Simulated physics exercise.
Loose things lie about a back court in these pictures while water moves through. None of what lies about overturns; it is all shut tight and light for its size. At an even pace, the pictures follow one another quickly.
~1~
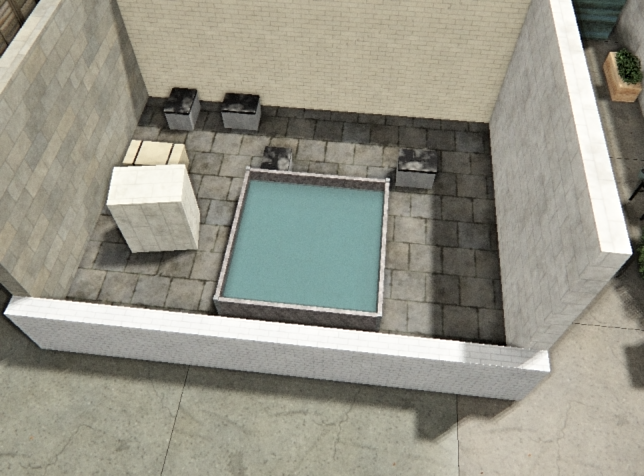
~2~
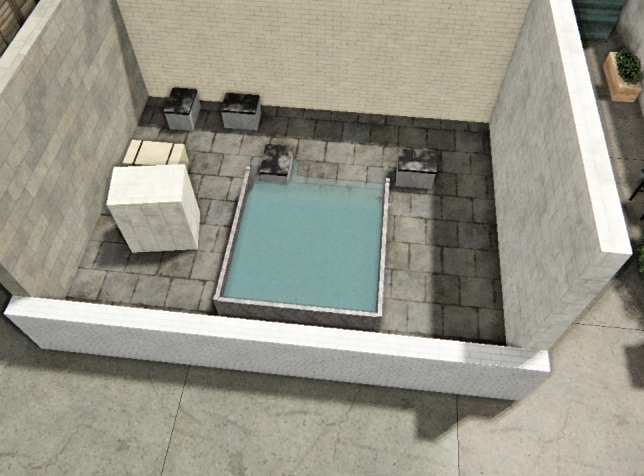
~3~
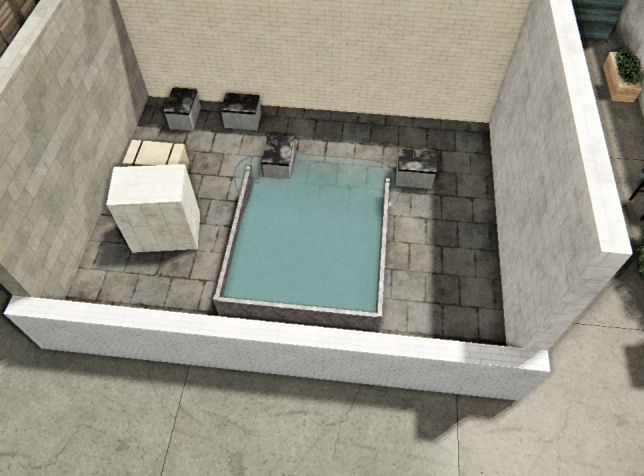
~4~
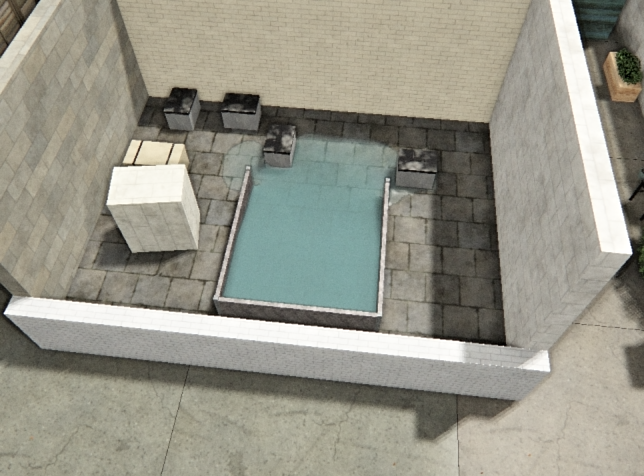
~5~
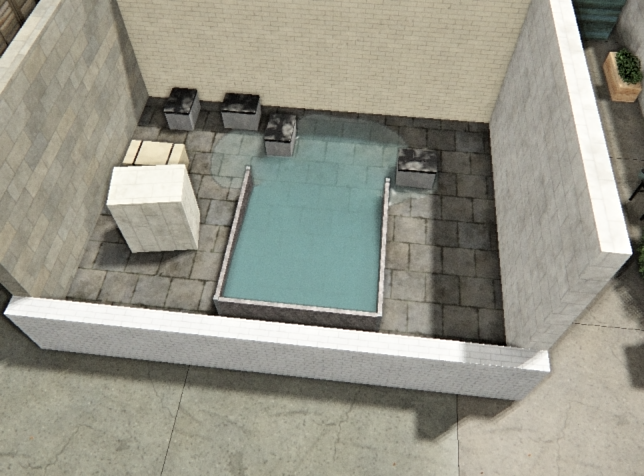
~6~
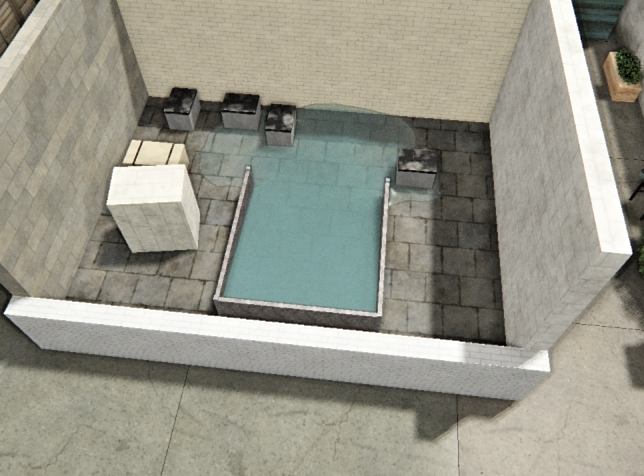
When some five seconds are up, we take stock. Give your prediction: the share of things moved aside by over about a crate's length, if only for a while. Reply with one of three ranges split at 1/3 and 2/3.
2/3 or more.
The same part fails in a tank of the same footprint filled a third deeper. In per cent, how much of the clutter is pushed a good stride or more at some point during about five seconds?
Roughly 100 per cent of them.
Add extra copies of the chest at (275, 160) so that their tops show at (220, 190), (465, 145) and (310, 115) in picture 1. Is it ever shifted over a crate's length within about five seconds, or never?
In that order: Under that, pushed that far, swept aside.
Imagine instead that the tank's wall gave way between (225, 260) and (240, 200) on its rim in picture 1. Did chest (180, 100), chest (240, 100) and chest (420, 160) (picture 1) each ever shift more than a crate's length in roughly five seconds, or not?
The first: Never got that far; the second: Got that far; the third: Never got that far.
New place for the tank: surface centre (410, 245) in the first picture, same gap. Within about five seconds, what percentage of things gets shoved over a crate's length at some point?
I'd put it near 100 percent.
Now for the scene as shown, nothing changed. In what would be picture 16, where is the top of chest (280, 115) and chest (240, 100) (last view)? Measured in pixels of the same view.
Estimate: First at (219, 100), second at (191, 89), approximately.
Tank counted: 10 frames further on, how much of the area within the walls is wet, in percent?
I'd estimate around 55 percent.
A moment on, 1 of 5 are well off their spots; 0 afloat.
Next, 2 of 5 are well off their spots; 2 afloat.
Later, 3 of 5 are well off their spots; 3 afloat.
In the end, 5 of 5 are well off their spots, and 5 have been at some point; 4 afloat.
